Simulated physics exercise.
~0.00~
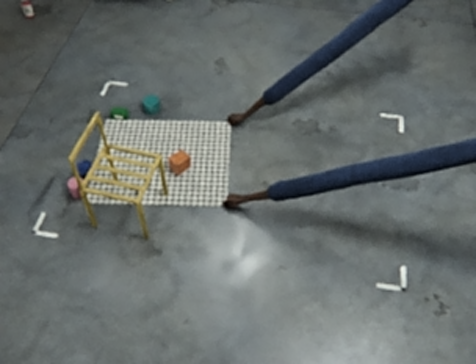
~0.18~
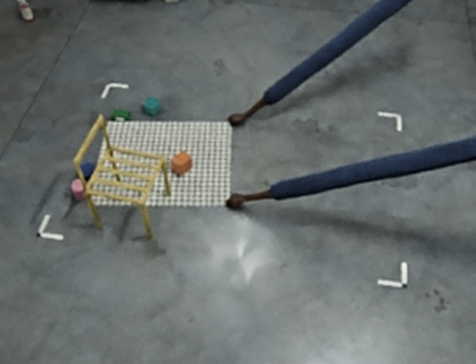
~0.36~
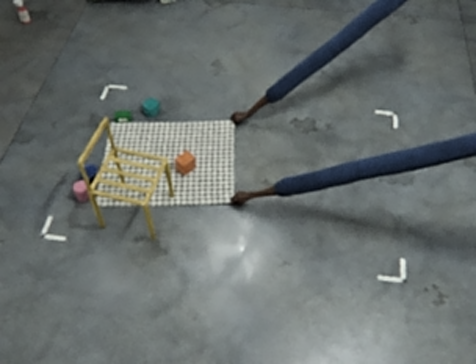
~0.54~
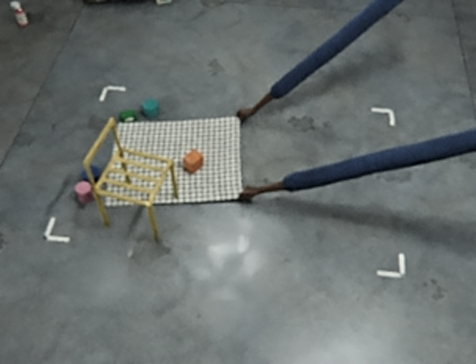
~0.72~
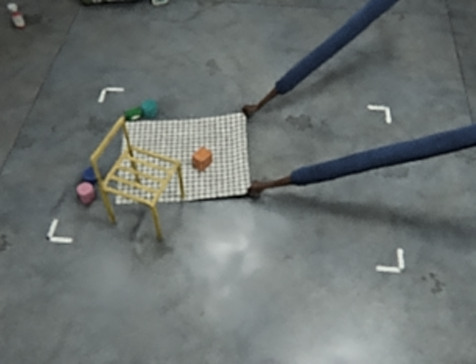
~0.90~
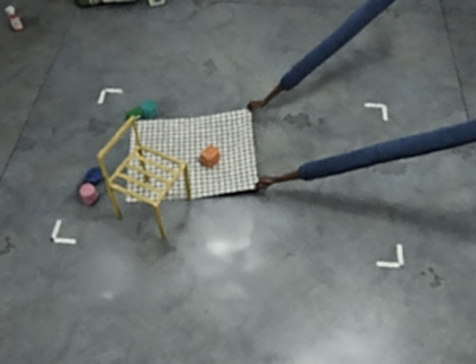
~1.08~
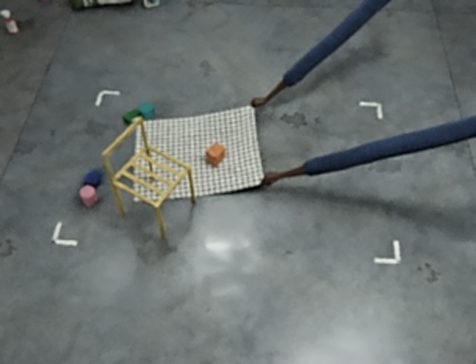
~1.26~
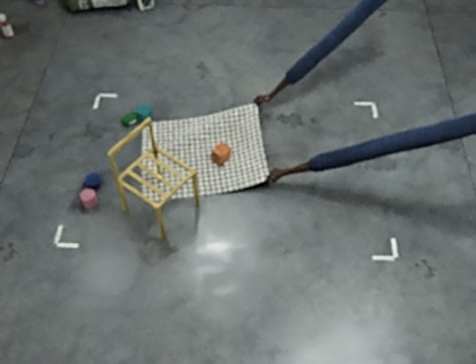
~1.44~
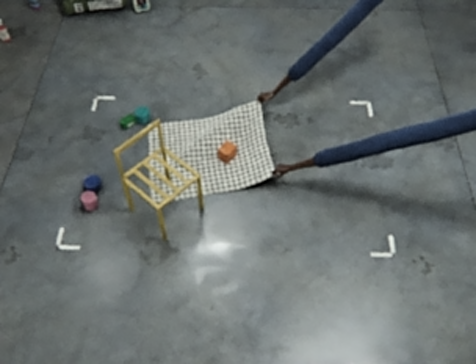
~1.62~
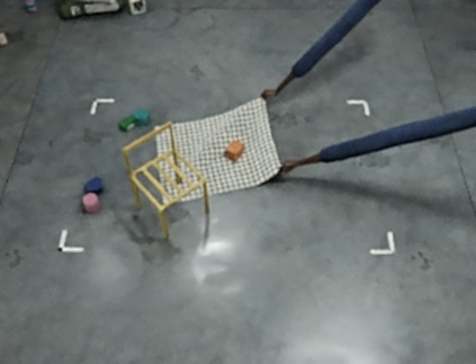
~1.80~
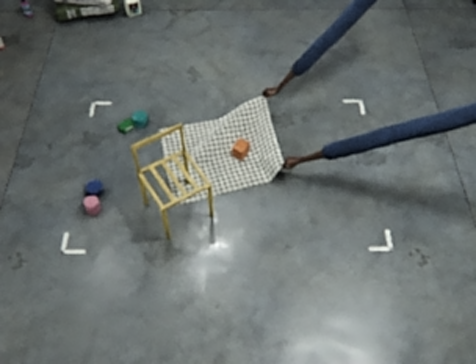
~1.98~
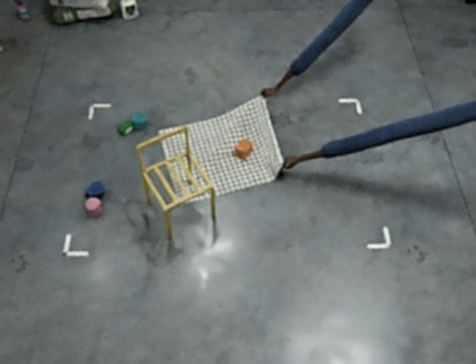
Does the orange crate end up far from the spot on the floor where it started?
Yes, the orange crate travels a long way to the right, riding along on the rug as the arms pull it.
